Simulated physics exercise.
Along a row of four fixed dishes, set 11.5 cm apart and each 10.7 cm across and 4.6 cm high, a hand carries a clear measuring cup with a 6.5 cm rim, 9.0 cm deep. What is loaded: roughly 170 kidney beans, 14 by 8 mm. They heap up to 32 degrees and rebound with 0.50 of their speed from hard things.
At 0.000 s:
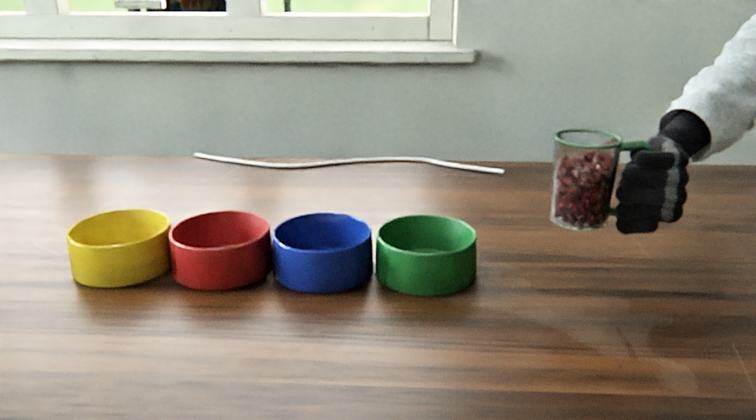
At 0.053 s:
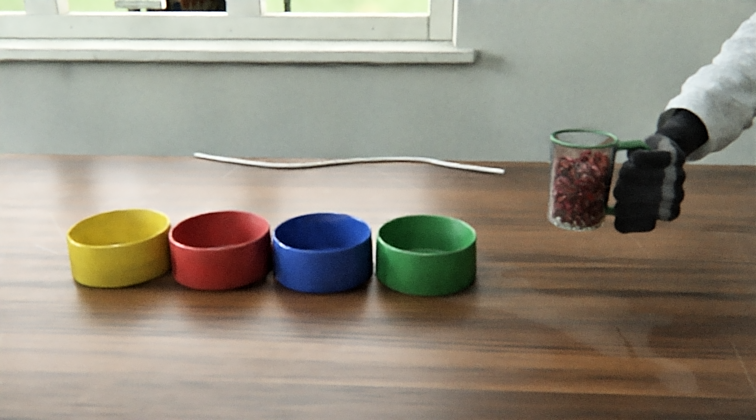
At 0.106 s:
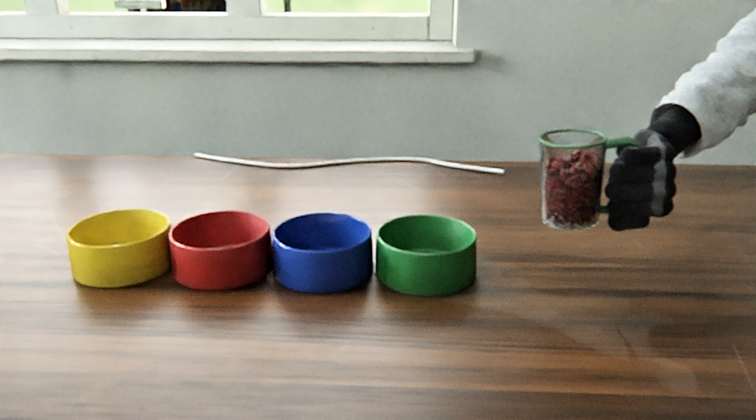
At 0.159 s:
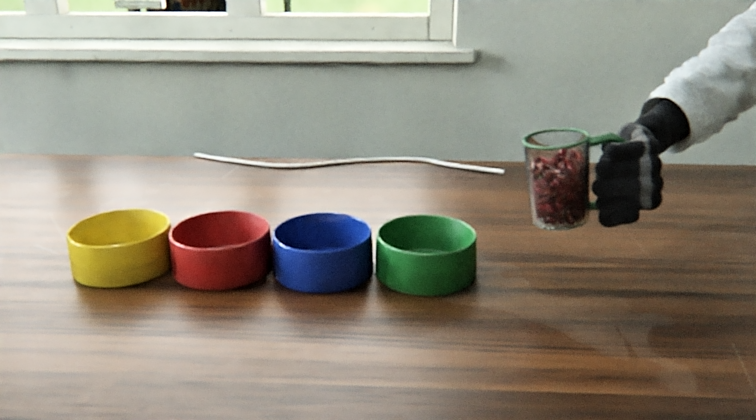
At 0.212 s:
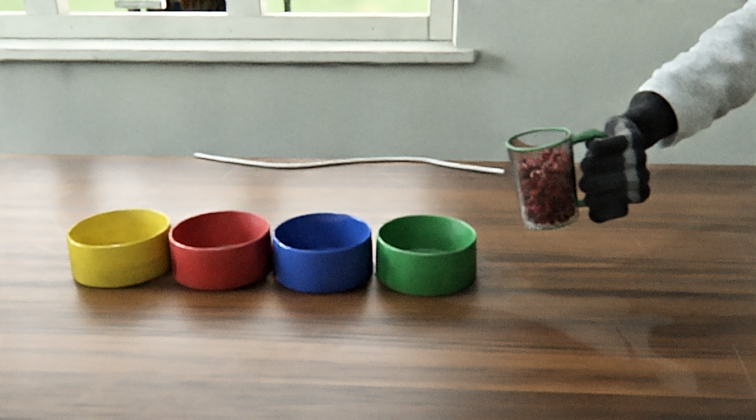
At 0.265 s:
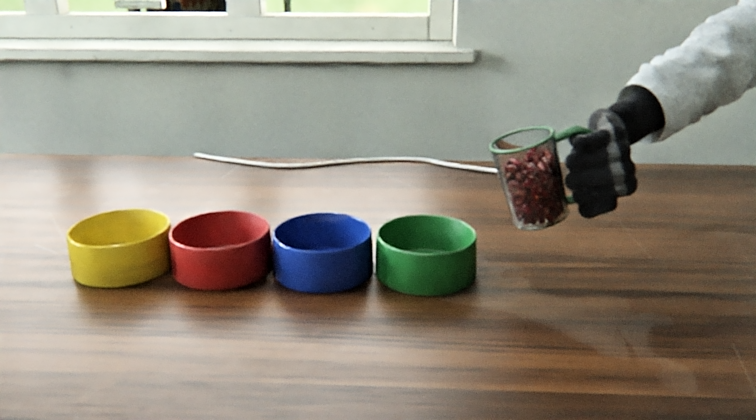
Gloved hand carrying a clear cup of dark red beans slowly leftward over a wooden table, tilting it slightly toward four colourful dishes.
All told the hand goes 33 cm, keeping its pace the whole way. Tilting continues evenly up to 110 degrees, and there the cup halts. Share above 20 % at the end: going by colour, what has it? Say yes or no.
Red: Yes, blue: No, green: No, yellow: No, counter: No.
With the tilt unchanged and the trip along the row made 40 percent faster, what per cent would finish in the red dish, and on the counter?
Red: 100; counter: 0.
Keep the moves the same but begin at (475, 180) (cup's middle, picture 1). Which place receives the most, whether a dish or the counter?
The biggest share goes to yellow.
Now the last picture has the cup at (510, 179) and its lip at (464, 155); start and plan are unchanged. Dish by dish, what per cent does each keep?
Kept per dish: Red = 100, blue = 0, green = 0, yellow = 0.
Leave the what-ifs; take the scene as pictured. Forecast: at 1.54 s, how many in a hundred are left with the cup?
About 30 percent of the load.
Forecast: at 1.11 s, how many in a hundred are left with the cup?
Roughly 100 per cent, give or take.
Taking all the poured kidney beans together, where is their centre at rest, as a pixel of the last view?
At about (218, 253).
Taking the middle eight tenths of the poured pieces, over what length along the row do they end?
It spans about 6 centimetres along the dishes.
After 0.77 s, tilt 62 degrees; cup holds 100 %.
Then, at 1.11 s, tilt 92 degrees; cup holds 100 %.
Then, at 1.54 s, tilt 110 degrees; cup holds 30 %, red 70 %.
In the end, at 2.5 s, red 100 %, blue 0 %, green 0 %, yellow 0 %, counter 0 %.
